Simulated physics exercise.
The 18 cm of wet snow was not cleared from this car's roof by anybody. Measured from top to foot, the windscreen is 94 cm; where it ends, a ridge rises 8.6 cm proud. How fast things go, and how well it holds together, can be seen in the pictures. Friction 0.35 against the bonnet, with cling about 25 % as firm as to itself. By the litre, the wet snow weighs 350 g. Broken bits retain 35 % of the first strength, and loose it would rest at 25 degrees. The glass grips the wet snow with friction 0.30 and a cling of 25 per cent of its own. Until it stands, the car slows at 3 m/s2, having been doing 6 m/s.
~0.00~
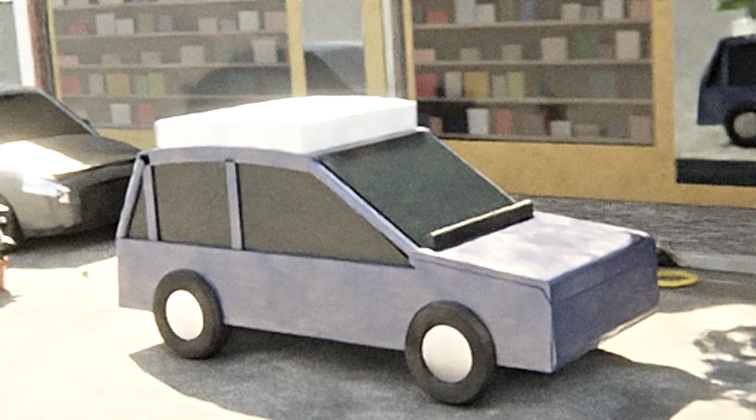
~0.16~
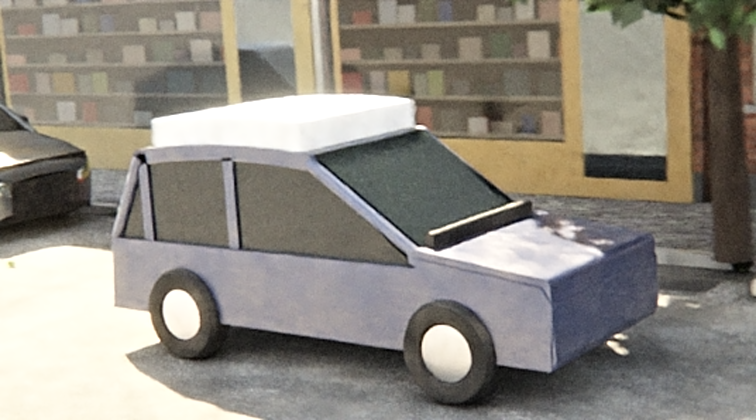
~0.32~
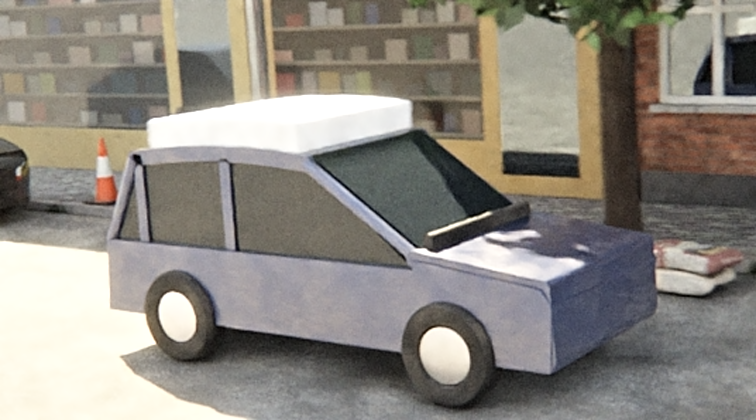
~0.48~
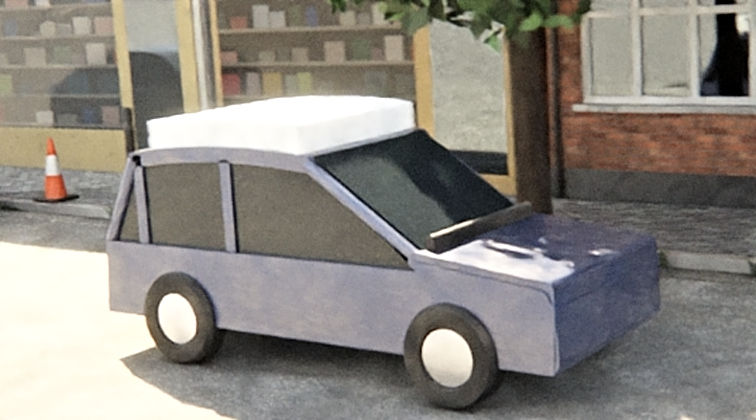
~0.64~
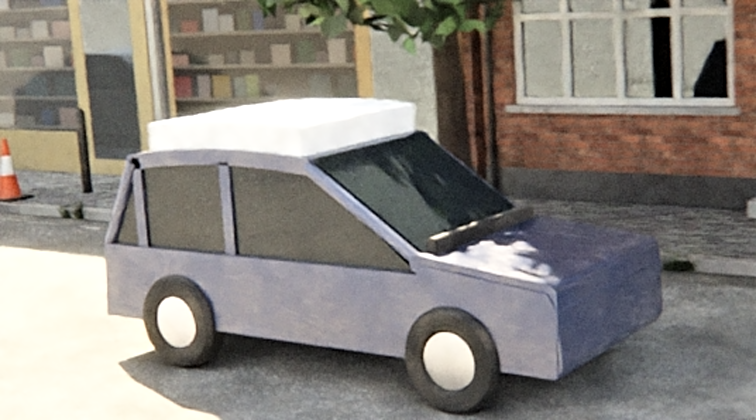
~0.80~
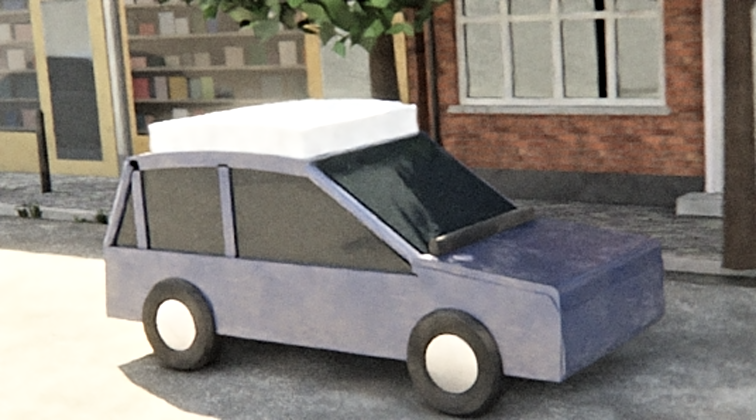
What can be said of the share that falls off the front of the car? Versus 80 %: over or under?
Under.
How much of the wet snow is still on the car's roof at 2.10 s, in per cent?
I reckon it's some 25 %.
By 1.39 s, 85 % of the snow is on the roof, 15 % on the glass, none on the bonnet and none has gone off the nose.
By 2.10 s, 25 % of the snow is on the roof, 54 % on the glass, 21 % on the bonnet and none has gone off the nose.
By 2.80 s, none of the snow is on the roof, 27 % on the glass, 60 % on the bonnet and 14 % has gone off the nose.
By 3.50 s, none of the snow is on the roof, 26 % on the glass, 55 % on the bonnet and 19 % has gone off the nose.
By 3.60 s, at the end, none of the snow is on the roof, 26 % on the glass, 55 % on the bonnet and 19 % has gone off the nose.
